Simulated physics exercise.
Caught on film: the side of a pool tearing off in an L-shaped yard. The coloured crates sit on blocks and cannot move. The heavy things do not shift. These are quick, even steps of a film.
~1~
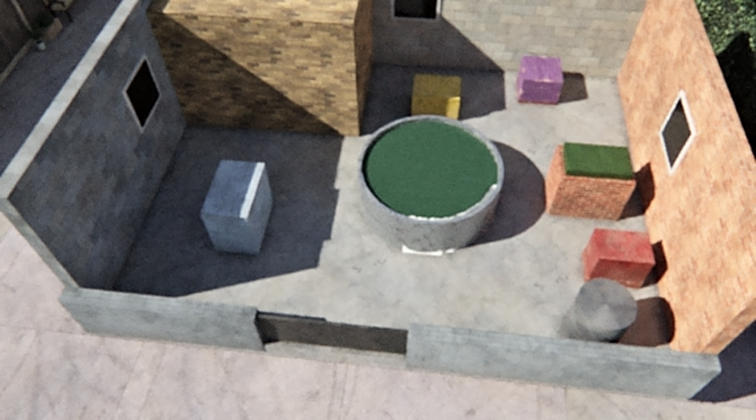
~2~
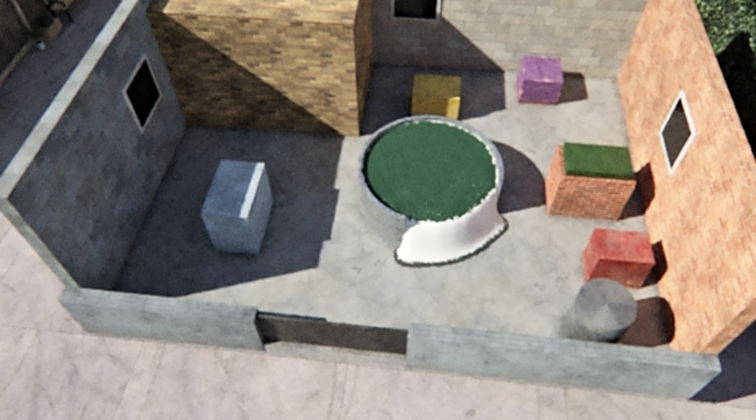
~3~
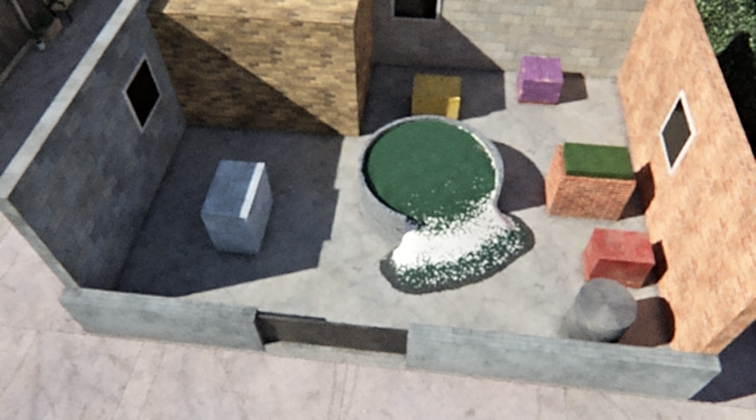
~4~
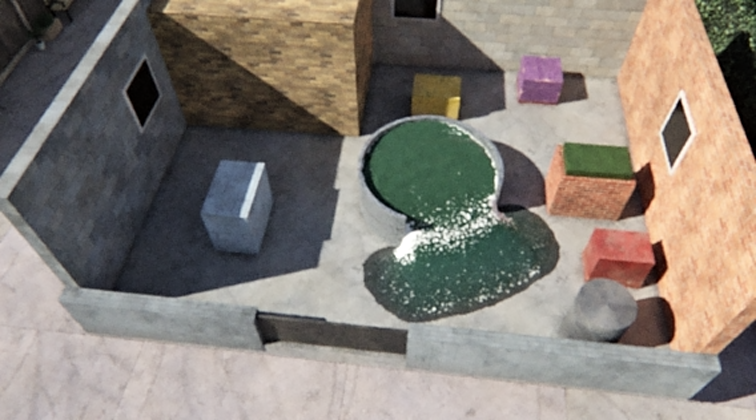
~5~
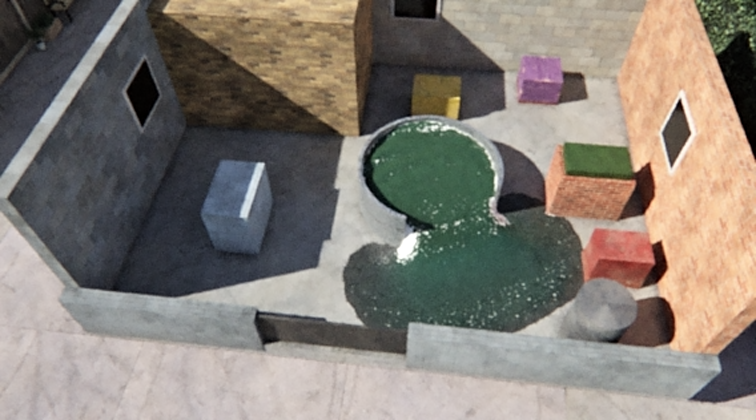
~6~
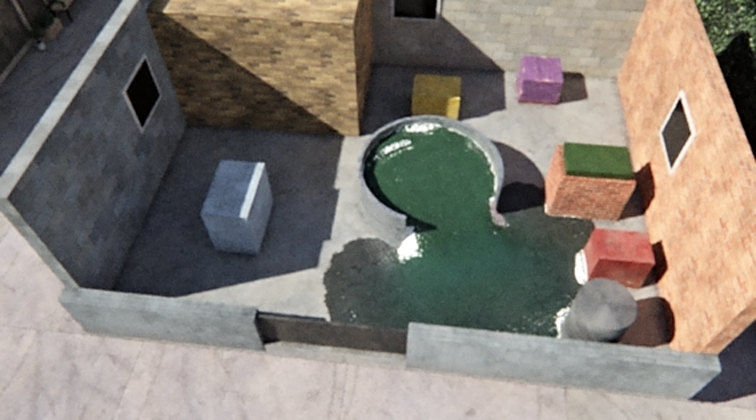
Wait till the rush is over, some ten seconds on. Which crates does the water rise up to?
The purple crate gets wet; the yellow crate gets wet; the red crate gets wet.
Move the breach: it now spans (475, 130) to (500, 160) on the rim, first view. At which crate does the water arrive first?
I say the purple crate.
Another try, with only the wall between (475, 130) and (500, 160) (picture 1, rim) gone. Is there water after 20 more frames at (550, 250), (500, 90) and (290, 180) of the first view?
In that order: Awash, flooded, not flooded.
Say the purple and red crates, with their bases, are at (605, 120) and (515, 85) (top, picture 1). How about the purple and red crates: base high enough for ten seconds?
In short: The purple crate is wetted; the red crate is spared.
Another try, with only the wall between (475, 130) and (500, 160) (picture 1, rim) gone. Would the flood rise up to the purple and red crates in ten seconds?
One by one: The purple one takes water, the red one remains dry.
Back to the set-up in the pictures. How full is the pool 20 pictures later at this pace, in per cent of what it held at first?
About 22 per cent.
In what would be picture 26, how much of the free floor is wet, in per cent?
Some 50 per cent.
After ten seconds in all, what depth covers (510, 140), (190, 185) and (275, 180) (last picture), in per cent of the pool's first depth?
In turn 4, 12 and 10 in a hundred.
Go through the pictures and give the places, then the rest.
In the first picture, the round pool at (430, 169) is whole and still.
In the second picture, the front is at (400, 258), out from the gap at (459, 237).
In the third picture, the front is at (388, 272), out from the gap at (459, 238).
In the fourth picture, the front is at (381, 297), out from the gap at (459, 239).
In the fifth picture, water pours out at (459, 240) and has run to a hidden place.
In the sixth picture, the front is at a hidden place, out from the gap at (459, 240).
A moment on, water covers 25 % of the floor; the purple crate not reached, the yellow crate not reached, the red crate water round its plinth.
Next, water covers 30 % of the floor; the purple crate not reached, the yellow crate not reached, the red crate water round its plinth.
Then, water covers 50 % of the floor; the purple crate not reached, the yellow crate not reached, the red crate water round its plinth.
Later, water covers 85 % of the floor; the purple crate water round its plinth, the yellow crate water round its plinth, the red crate water round its plinth.
In the end, water covers 100 % of the floor; the purple crate was topped, the yellow crate was topped, the red crate was topped.
